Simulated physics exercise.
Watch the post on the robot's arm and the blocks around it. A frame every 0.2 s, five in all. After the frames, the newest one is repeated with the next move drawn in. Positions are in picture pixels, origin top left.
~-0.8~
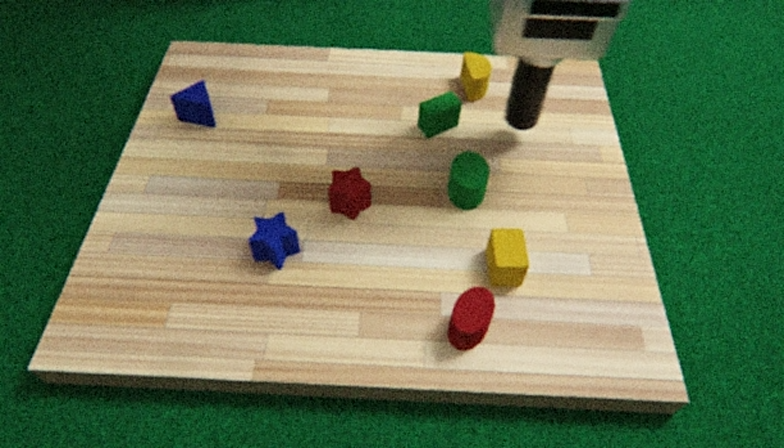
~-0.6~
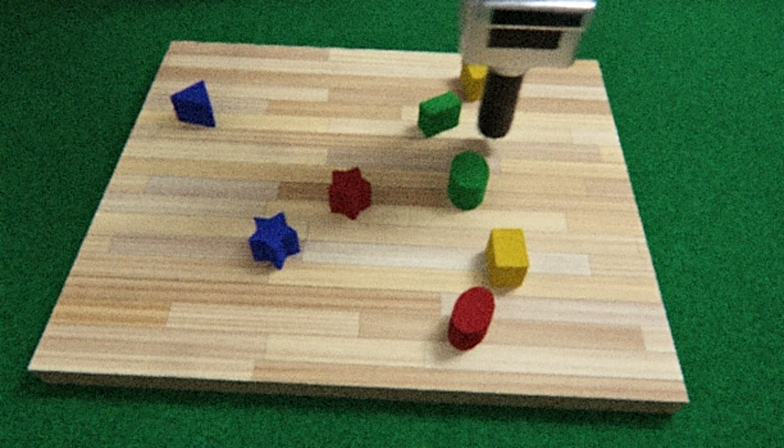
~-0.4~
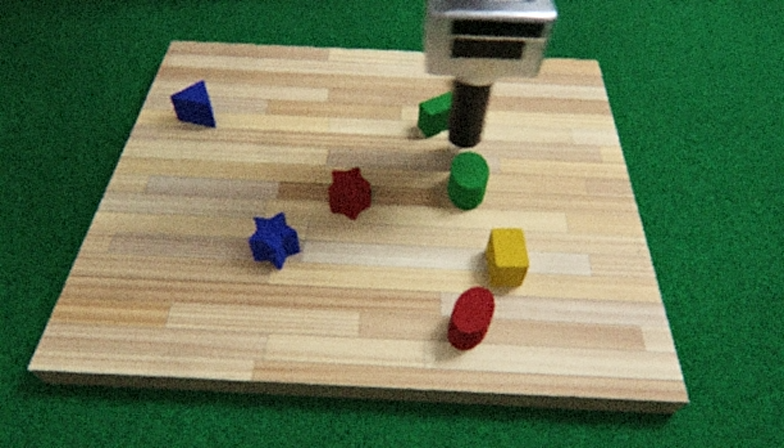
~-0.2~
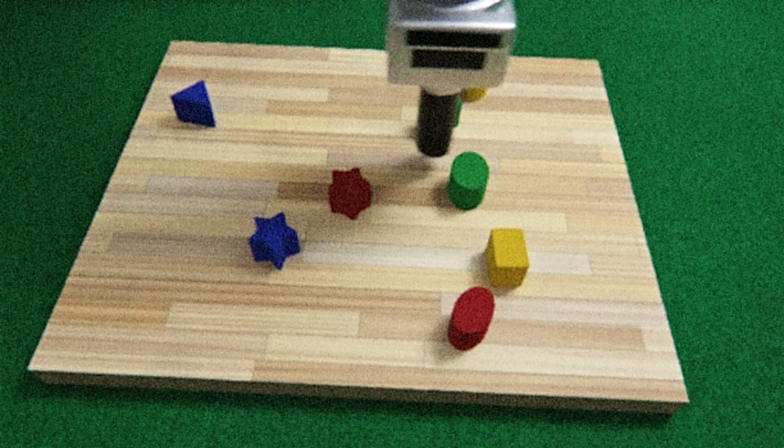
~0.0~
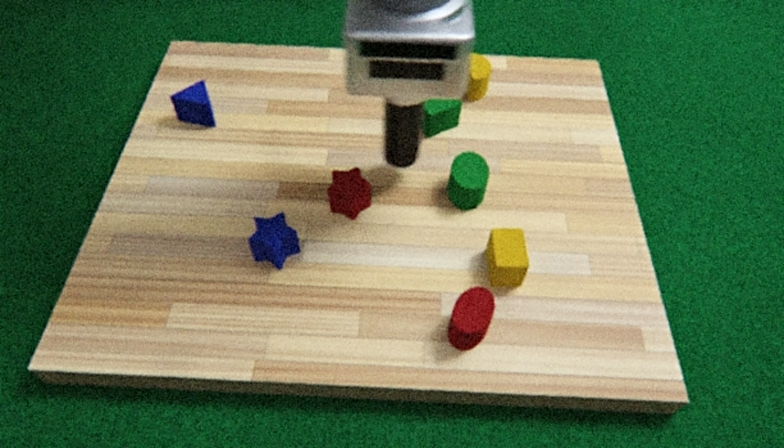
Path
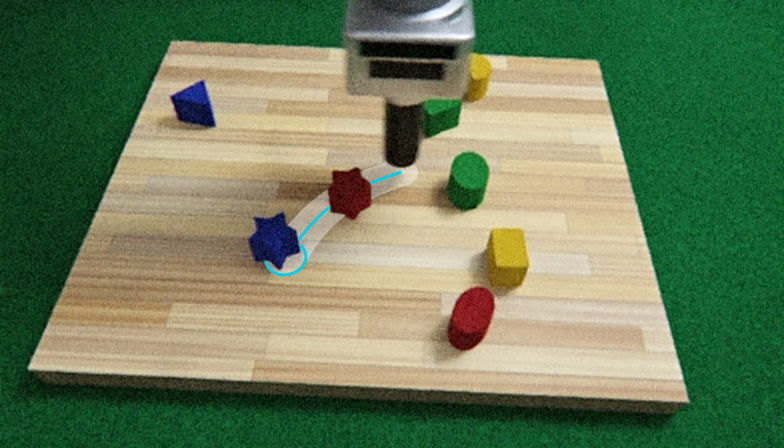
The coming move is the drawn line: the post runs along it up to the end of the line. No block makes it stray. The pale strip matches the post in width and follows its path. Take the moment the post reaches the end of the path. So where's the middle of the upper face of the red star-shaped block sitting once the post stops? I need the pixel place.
It comes to (257, 265).
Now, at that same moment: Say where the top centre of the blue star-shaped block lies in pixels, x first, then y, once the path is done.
I predict (217, 283).
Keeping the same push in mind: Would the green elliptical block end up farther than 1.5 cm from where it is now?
No - that is not the case.
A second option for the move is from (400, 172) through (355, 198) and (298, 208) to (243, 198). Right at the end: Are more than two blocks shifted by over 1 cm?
In short: No.
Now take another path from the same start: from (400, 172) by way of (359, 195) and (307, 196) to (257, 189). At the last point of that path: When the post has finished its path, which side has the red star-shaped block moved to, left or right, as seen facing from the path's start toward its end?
Facing from start to end, it shifts left.
Path on the board, from (400, 172) by way of (356, 190) and (317, 219) to (286, 258).
What follows on the original path. One third of the way, post at (355, 174); red star-shaped block at (333, 190), turned 25° anticlockwise.
Two thirds of the way, post at (314, 203); blue star-shaped block at (258, 241); red star-shaped block at (293, 223), turned 35° anticlockwise.
At the end, post at (282, 242); blue star-shaped block at (217, 283); red star-shaped block at (257, 265), turned 30° anticlockwise; green elliptical block in place.
